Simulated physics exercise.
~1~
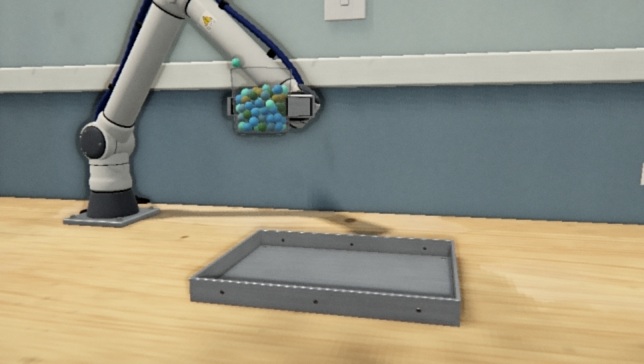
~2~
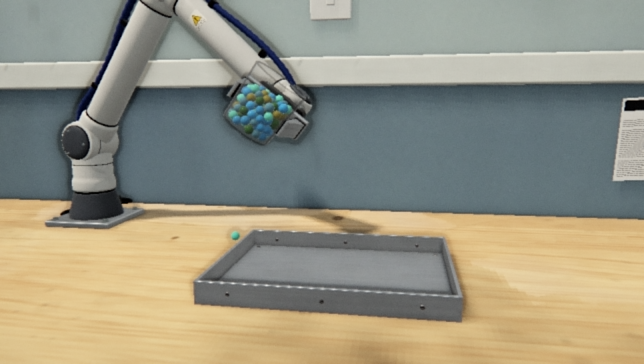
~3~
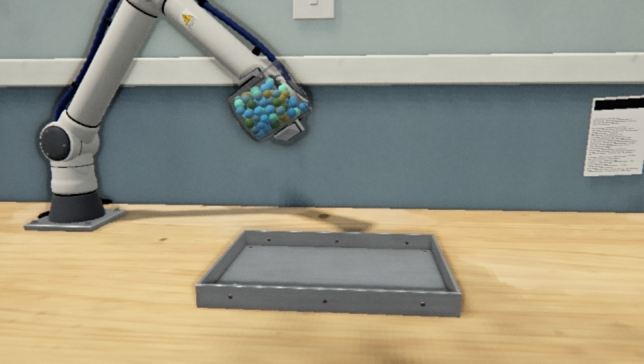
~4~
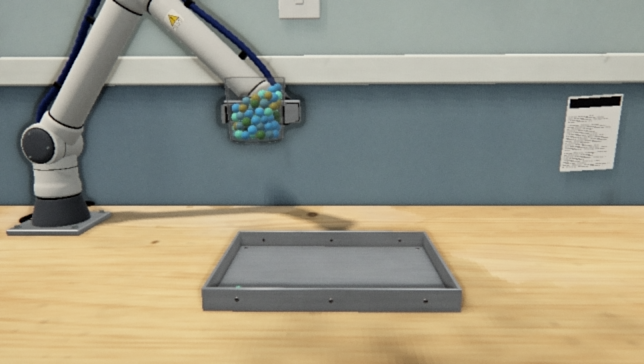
The footage shows a robot arm holding a clear cup heaped with small blue, green and brown balls above a wooden table, tilting it as one ball drops near a gray tray, then turning it back nearly upright with the rest still inside.
